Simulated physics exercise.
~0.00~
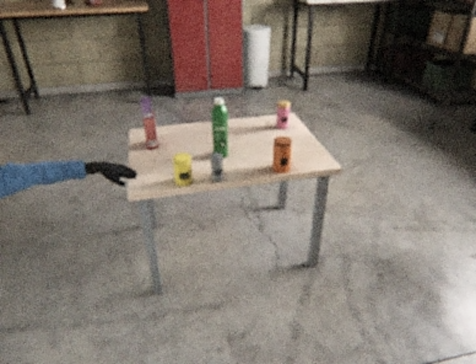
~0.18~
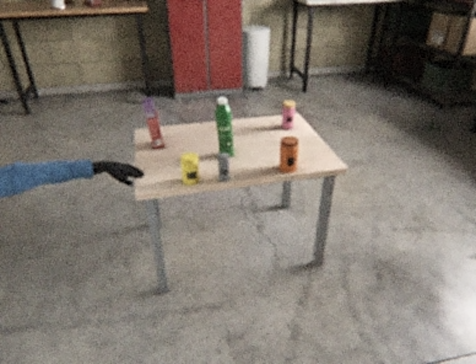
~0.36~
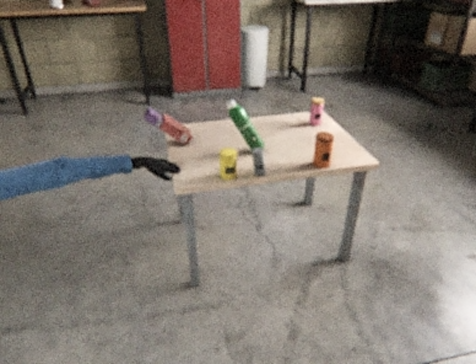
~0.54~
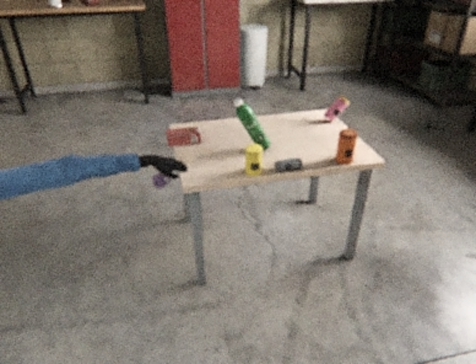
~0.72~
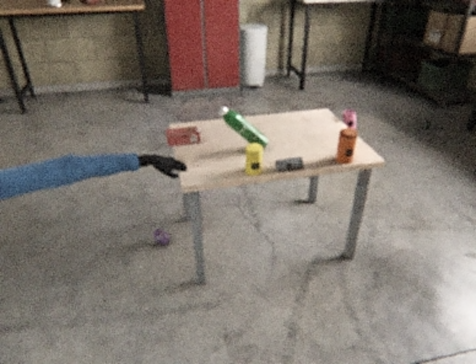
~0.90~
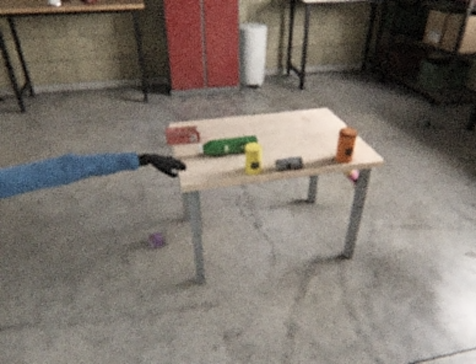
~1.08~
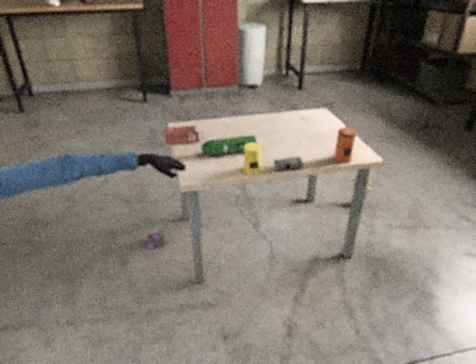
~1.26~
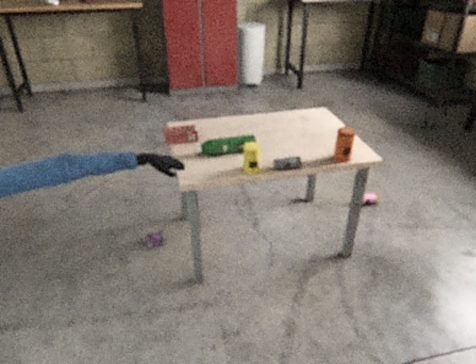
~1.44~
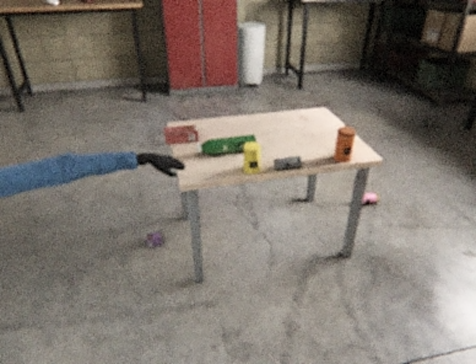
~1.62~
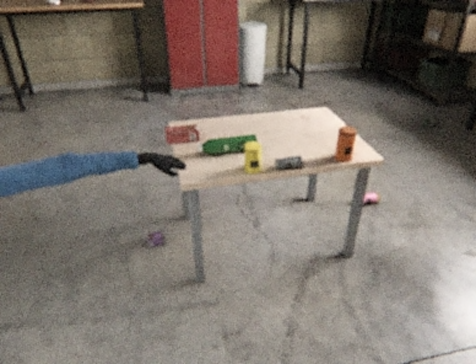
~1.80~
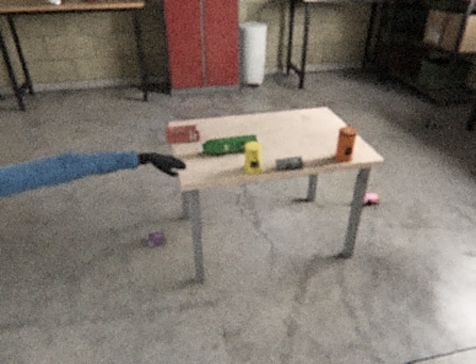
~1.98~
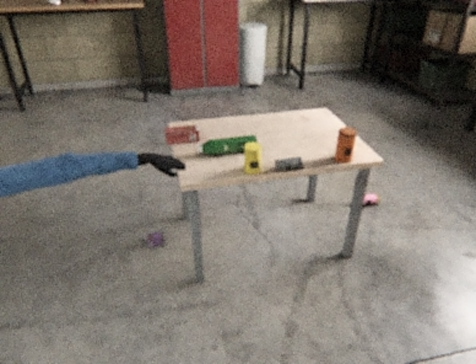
A blue-sleeved arm with a dark glove reaches from the left to a pale wooden table on a concrete floor, seen from slightly above in a workshop-like room with red lockers behind. On top stand a red packet with a purple one by it, a tall green bottle, a pink jar, a yellow jar, a grey shaker and an orange jar. The table slides right and stops, and several items tip. The purple packet drops off the left side, the shaker and red packet topple, and the pink jar falls off the right. The green bottle falls flat, while the yellow and orange jars remain upright.
